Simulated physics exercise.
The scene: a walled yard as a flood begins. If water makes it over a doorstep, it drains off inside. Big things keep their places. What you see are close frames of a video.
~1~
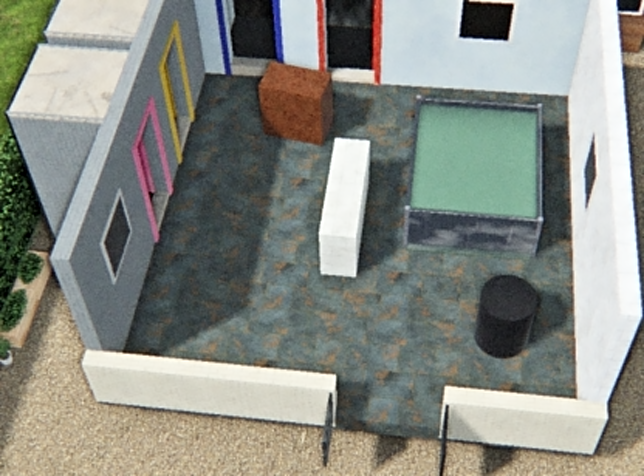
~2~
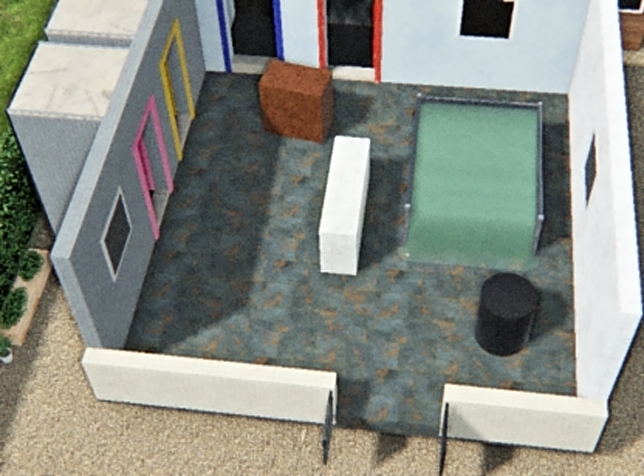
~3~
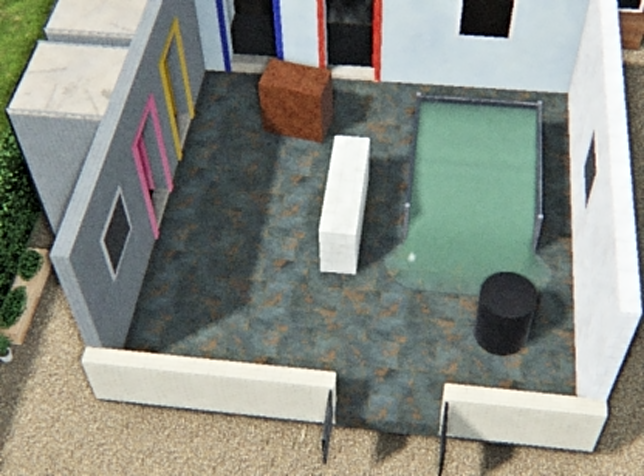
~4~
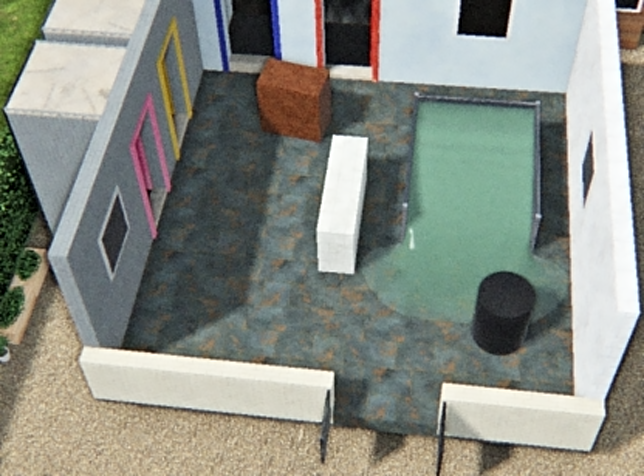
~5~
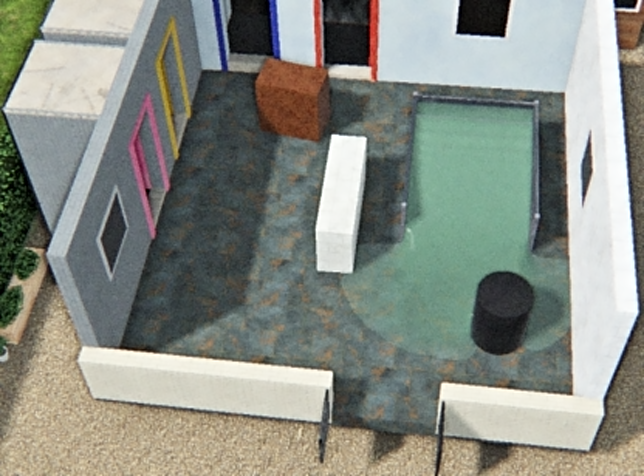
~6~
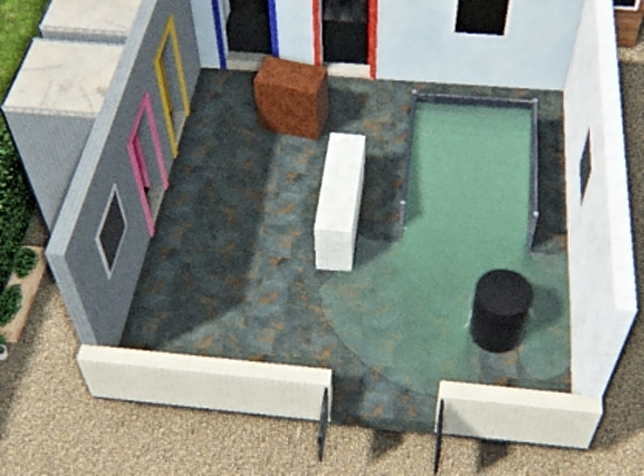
Walled yard with a tank of green water opening at its front, the water spreading across dark paving around a black cylinder.
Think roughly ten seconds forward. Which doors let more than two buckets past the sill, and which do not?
Outcome: Yellow door: Not over the line on that one, blue door: Not over the line on that one, pink door: Not over the line on that one, red door: Not over the line on that one.
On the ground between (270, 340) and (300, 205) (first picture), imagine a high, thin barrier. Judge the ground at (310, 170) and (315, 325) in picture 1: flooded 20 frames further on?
Result, in order: Bone-dry / swamped.
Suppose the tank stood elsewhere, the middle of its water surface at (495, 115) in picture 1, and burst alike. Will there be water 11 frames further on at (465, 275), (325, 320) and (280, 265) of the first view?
One after the other: Reached, reached, untouched.
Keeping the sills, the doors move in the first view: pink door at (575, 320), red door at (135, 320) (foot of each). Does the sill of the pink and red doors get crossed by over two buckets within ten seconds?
Check: Pink one comes out above / red one comes out above.
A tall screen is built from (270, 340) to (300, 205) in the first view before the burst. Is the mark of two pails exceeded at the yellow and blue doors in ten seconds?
Here yellow door never gets there, and blue door never gets there.
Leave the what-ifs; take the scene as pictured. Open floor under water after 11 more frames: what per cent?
Close to 35 %.
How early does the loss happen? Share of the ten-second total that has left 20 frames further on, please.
About 75 per cent.
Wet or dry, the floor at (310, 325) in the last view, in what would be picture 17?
That spot would be soaked.
A moment on, water covers 30 % of the floor; the yellow door not reached, the blue door not reached, the pink door not reached, the red door not reached.
Next, water covers 35 % of the floor; the yellow door not reached, the blue door not reached, the pink door not reached, the red door not reached.
Then, water covers 50 % of the floor; the yellow door not reached, the blue door not reached, the pink door wet at the sill, nothing in, the red door not reached.
Later, water covers 85 % of the floor; the yellow door wet at the sill, nothing in, the blue door wet at the sill, nothing in, the pink door wet at the sill, nothing in, the red door not reached.
In the end, water covers 95 % of the floor; the yellow door wet at the sill, nothing in, the blue door wet at the sill, nothing in, the pink door under two buckets in, the red door wet at the sill, nothing in.
